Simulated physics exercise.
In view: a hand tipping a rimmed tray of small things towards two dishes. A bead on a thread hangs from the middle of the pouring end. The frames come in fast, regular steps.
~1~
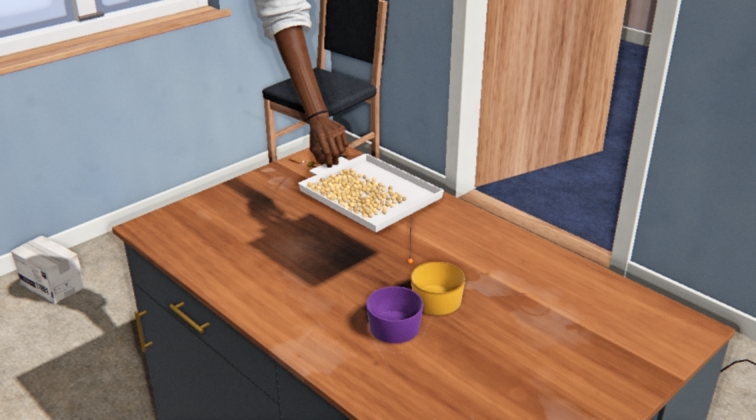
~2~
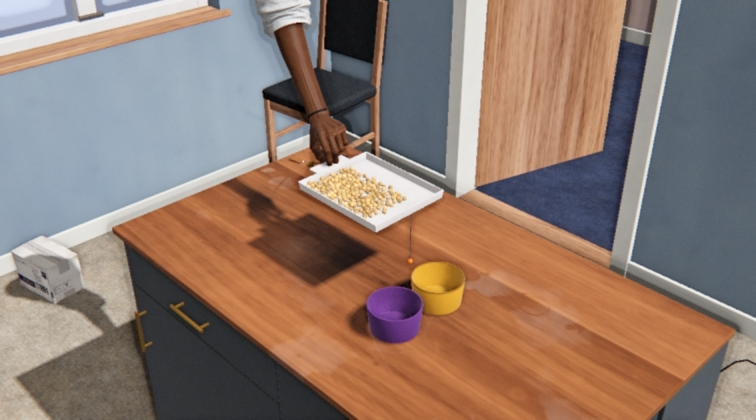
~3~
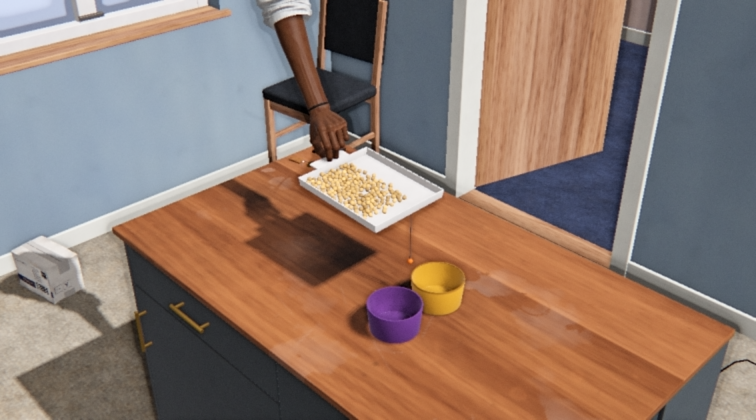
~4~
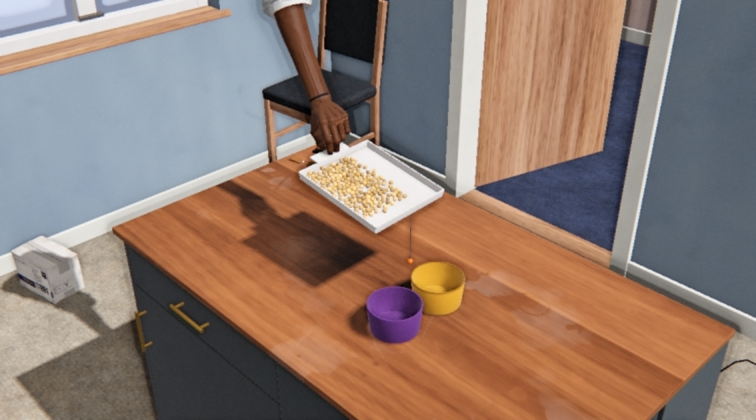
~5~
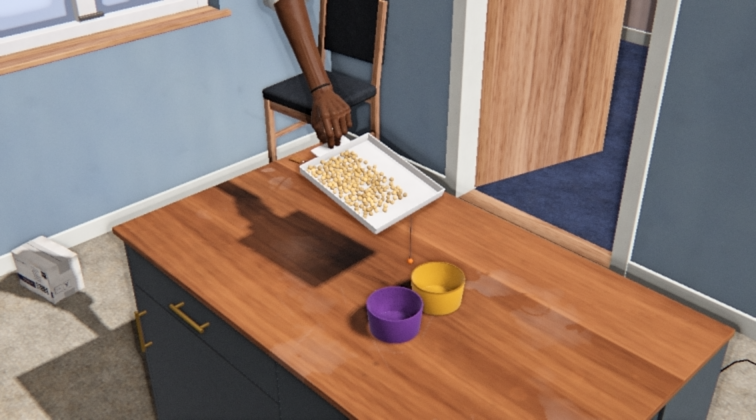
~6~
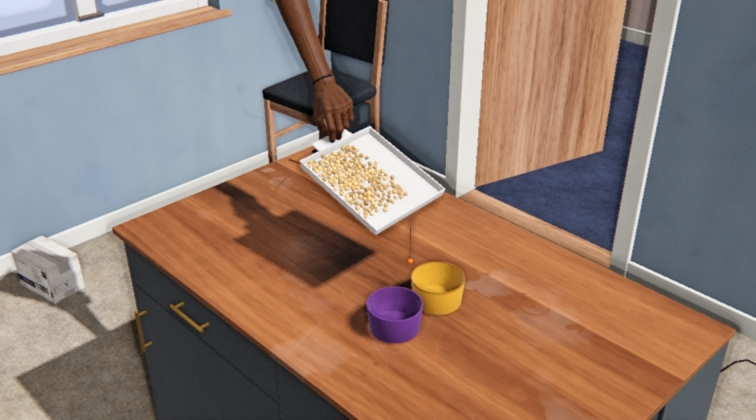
On a wooden countertop, a hand gradually tilting a white tray of chickpeas towards its left corner above purple and yellow bowls.
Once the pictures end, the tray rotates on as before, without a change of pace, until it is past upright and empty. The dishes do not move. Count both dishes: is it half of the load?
Caught overall: The larger part.
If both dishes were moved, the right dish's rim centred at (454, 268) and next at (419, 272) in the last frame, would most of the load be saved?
At the first place above a half, at the second the larger part.
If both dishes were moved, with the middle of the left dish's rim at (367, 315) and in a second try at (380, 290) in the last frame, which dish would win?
In turn: The right dish; left.
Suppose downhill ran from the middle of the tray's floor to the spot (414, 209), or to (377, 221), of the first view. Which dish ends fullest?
At the first place the right dish, at the second left.
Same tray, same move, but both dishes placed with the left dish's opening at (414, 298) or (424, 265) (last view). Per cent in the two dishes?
The first gives 70 %, the second 10 %.
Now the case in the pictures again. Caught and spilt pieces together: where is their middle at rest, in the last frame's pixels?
Near (407, 316).
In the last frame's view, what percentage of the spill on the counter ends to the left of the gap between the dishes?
It comes to 70 per cent or so.
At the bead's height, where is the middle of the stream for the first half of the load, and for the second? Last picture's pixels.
At about (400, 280), then at (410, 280).
Soon after the last picture, tray tipped steeply; nearly all on the tray; a stray few in the air.
A little later, tray tipped past a quarter turn; nearly all on the tray; a stray few in the left dish; a stray few in the right dish; a stray few outside both; a stray few in the air.
Later still, tray tipped past a quarter turn; about half in the left dish; about a quarter in the right dish; about a quarter outside both.
At rest, tray tipped past a quarter turn; about half in the left dish; about a quarter in the right dish; about a quarter outside both.
